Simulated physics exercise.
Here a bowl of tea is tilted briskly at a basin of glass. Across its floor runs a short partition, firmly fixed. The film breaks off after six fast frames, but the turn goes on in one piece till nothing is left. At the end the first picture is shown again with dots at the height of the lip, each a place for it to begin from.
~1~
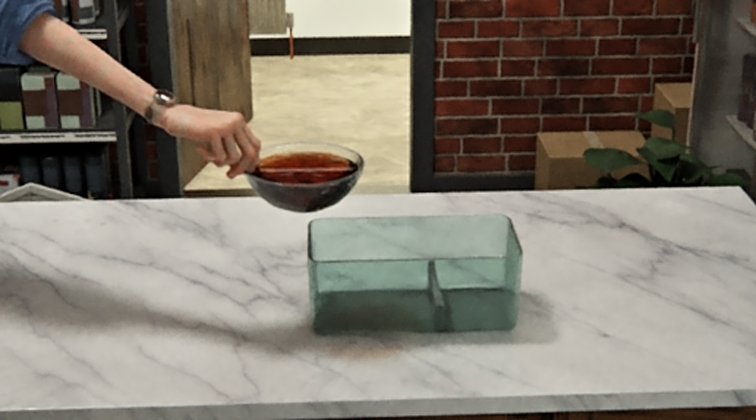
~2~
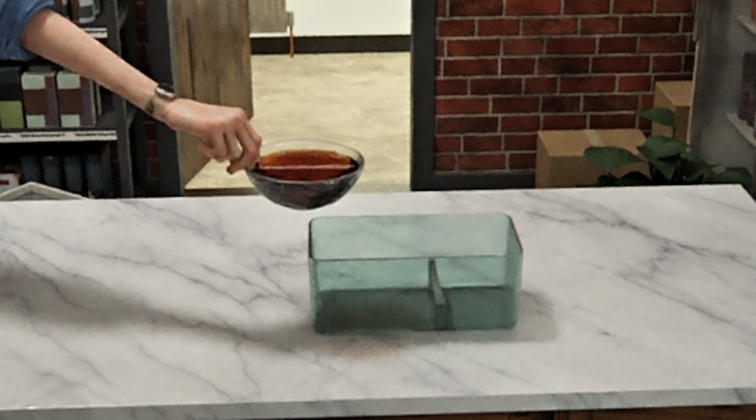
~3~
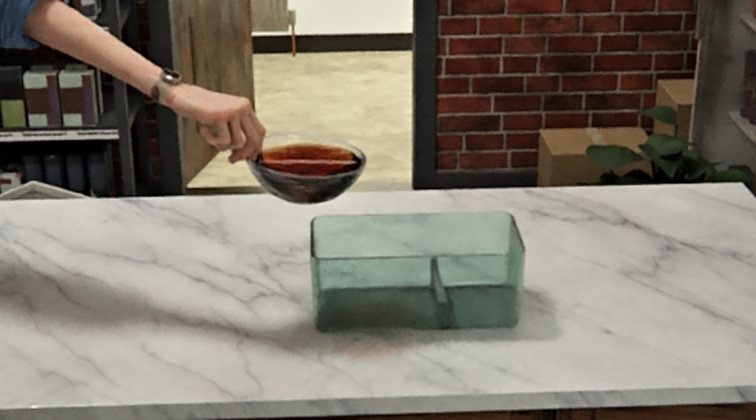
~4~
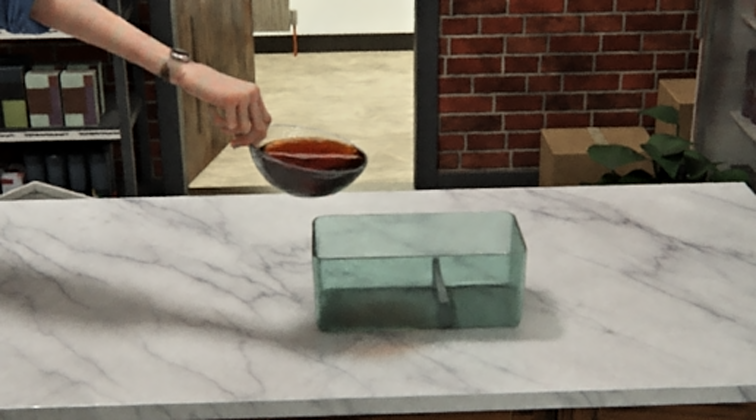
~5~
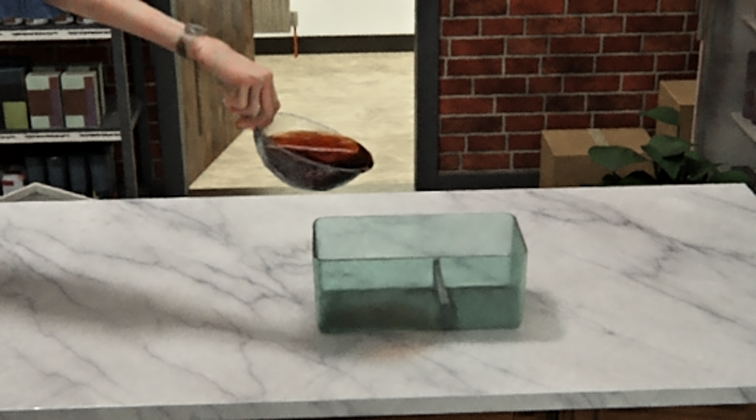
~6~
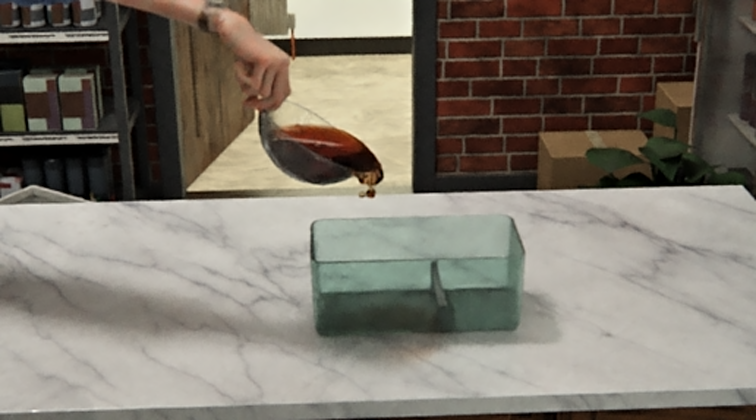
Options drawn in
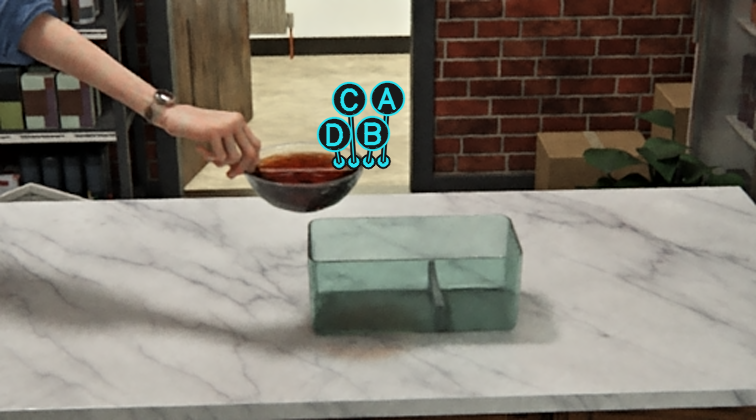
A hand tilts a glass bowl of dark tea rightward until liquid begins trickling over its lip.
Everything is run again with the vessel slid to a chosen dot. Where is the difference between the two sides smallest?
C works best here.
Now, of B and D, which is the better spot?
Spot B.
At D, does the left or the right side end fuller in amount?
The left side.
In cyan, A at (383, 161); B at (368, 161); C at (353, 161); D at (339, 162).
With A, about 28 % ends left of the wall and 70 % right of it.
With B, about 33 % ends left of the wall and 66 % right of it.
With C, about 50 % ends left of the wall and 48 % right of it.
With D, about 74 % ends left of the wall and 24 % right of it.
